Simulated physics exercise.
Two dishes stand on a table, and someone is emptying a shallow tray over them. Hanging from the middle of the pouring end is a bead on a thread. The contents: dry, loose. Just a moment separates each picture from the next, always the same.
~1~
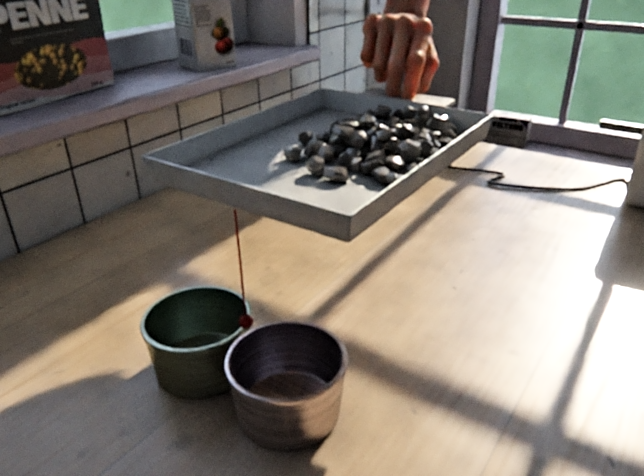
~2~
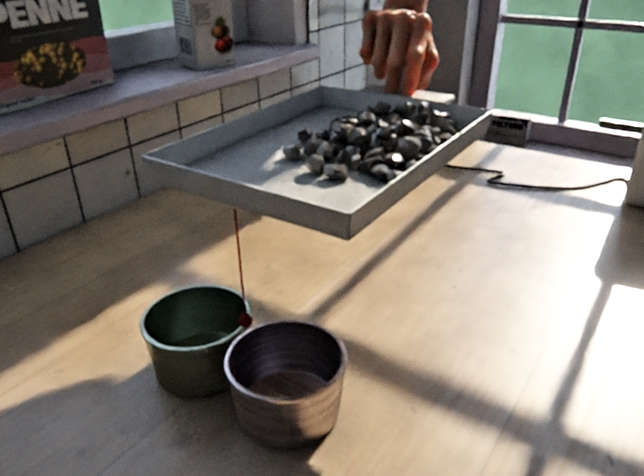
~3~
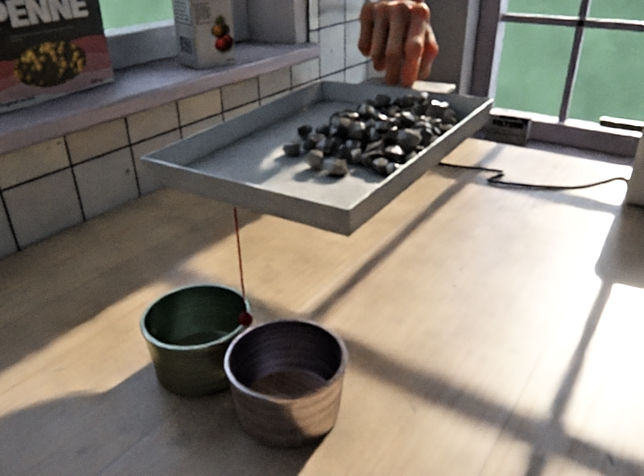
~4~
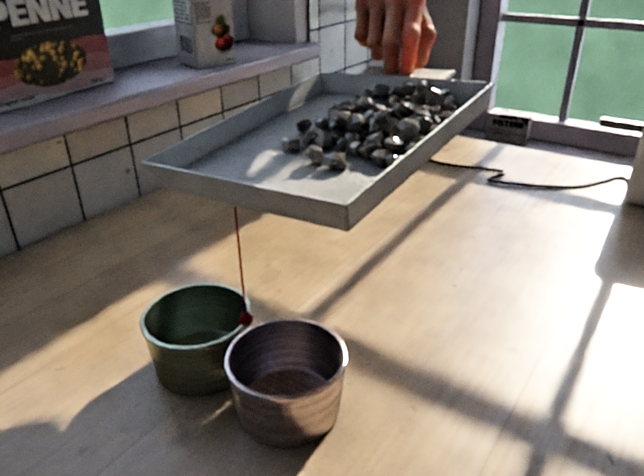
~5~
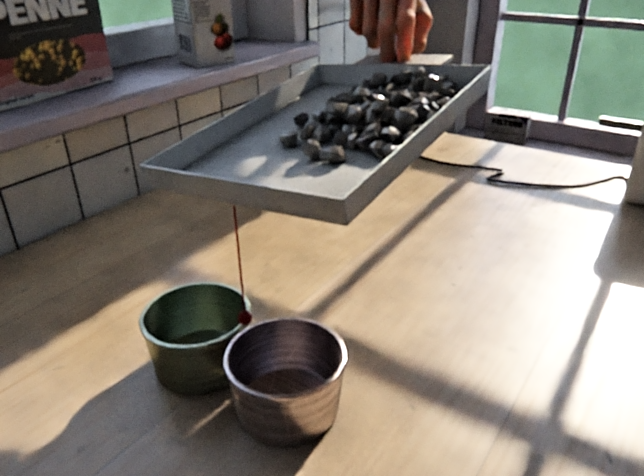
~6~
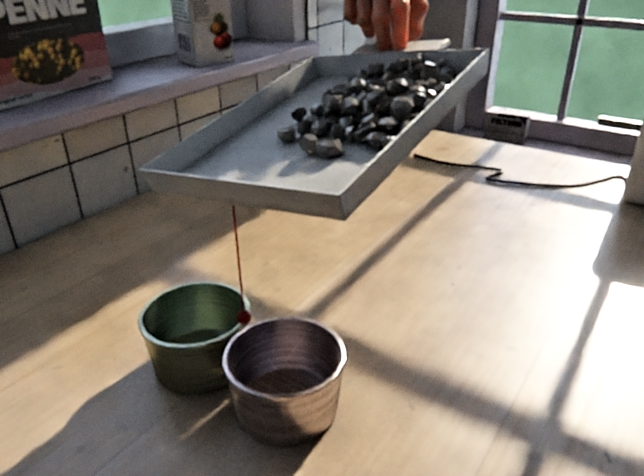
On a sunlit wooden table beside a window, a green dish and a brown one stand beneath a shallow gray tray holding dark stones, a red bead hanging on its thread. A hand at the far end moves slightly left as the tray gradually tilts, its near left corner dipping a little, while the dishes stay put.
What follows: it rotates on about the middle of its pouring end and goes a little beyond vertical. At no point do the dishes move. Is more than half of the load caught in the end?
Yes.
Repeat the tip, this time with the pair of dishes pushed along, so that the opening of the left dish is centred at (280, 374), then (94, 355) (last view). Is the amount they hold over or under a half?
Well, it comes to a lesser portion at first and a lesser portion after that.
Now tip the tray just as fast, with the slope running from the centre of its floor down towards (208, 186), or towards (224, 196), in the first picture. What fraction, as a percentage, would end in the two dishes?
In turn some 50 and 20 per cent.
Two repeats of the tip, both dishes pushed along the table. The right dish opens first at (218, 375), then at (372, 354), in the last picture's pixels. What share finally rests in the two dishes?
Respectively 30 % and 0 %.
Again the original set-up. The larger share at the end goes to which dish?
That one is the leftward one.
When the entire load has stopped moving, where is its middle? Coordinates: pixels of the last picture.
Once nothing moves, the middle sits near (187, 345).
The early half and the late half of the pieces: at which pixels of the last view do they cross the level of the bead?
Points: About (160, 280), then about (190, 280).
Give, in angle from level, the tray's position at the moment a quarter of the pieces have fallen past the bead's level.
The tilt is near 75° by then.
Soon, tray tipped steeply; nearly all on the tray; a stray few outside both; a stray few in the air.
A while on, tray tipped right over; a small part on the tray; about half in the left dish; about a third outside both; a stray few in the air.
Towards the end, tray tipped past a quarter turn; about two thirds in the left dish; about a third outside both.
Finally, tray tipped past a quarter turn; none in the right dish; about two thirds in the left dish; about a third outside both.
